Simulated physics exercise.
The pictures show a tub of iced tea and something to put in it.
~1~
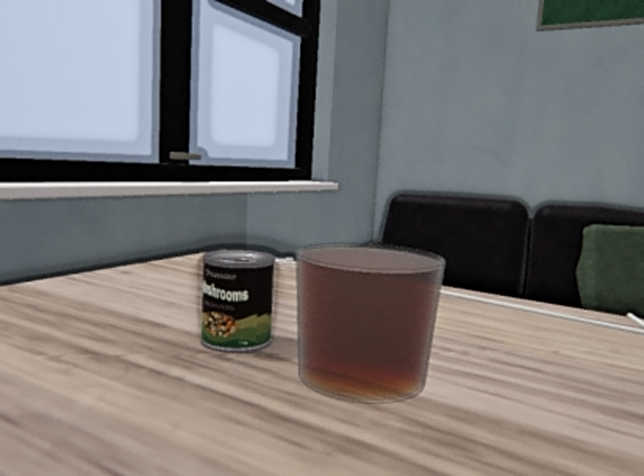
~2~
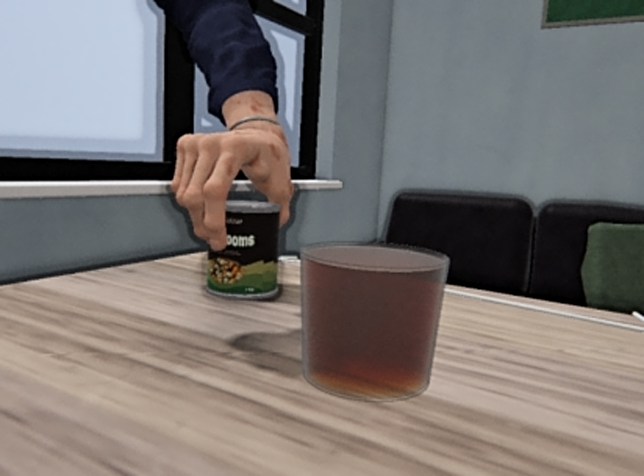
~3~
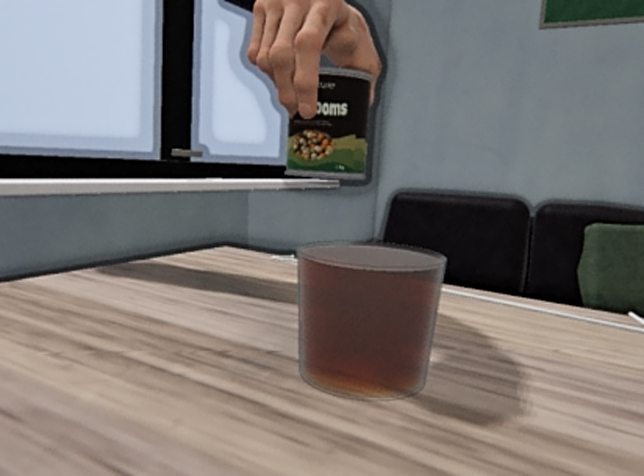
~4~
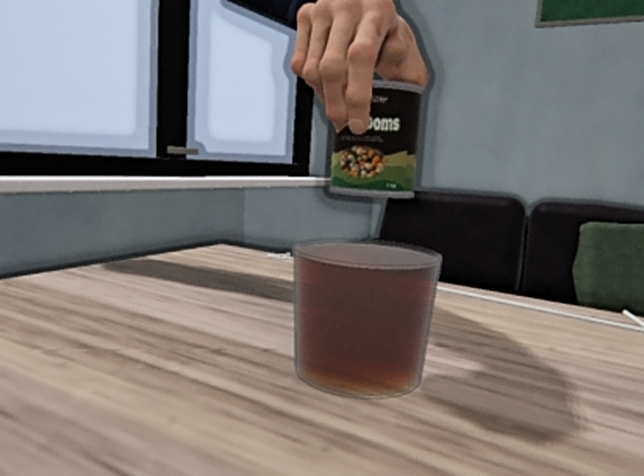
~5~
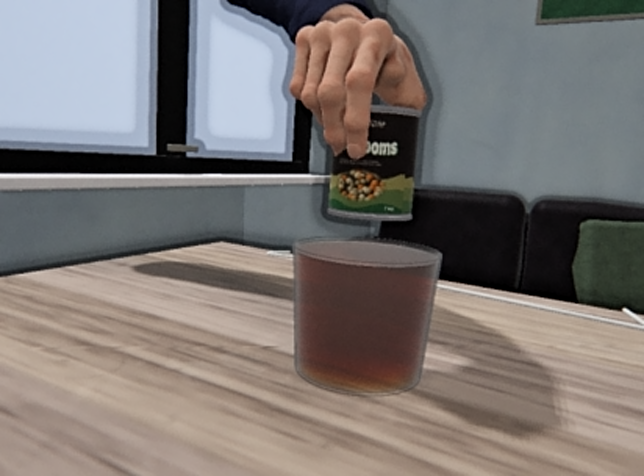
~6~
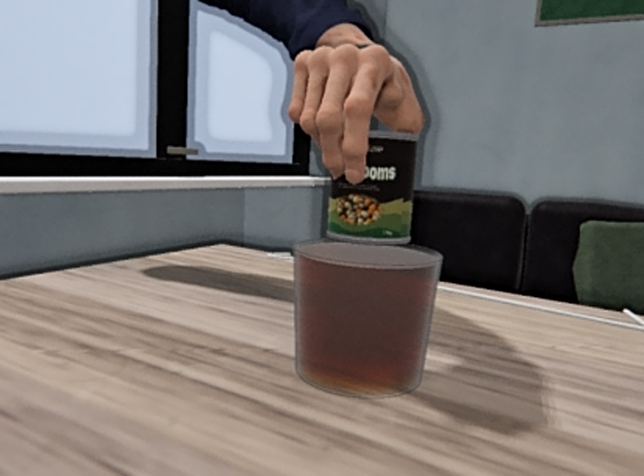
A hand picked up a small tin of mushrooms from the wooden table, carried it up and to the right, then lowered it to just above a nearly full tub of brown iced tea.
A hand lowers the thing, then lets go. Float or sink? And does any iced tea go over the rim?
Well, it heads down, and as for the tub, it spills.
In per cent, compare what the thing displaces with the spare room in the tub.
It works out at around 640 per cent.
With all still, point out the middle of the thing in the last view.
(362, 320), roughly.
Next, the tin of food enters the iced tea; the tub is full to the brim; it has run over.
After that, the tin of food goes on down; the tub is full to the brim; it has run over.
Finally, the tin of food has sunk; the tub is full to the brim; it has run over.
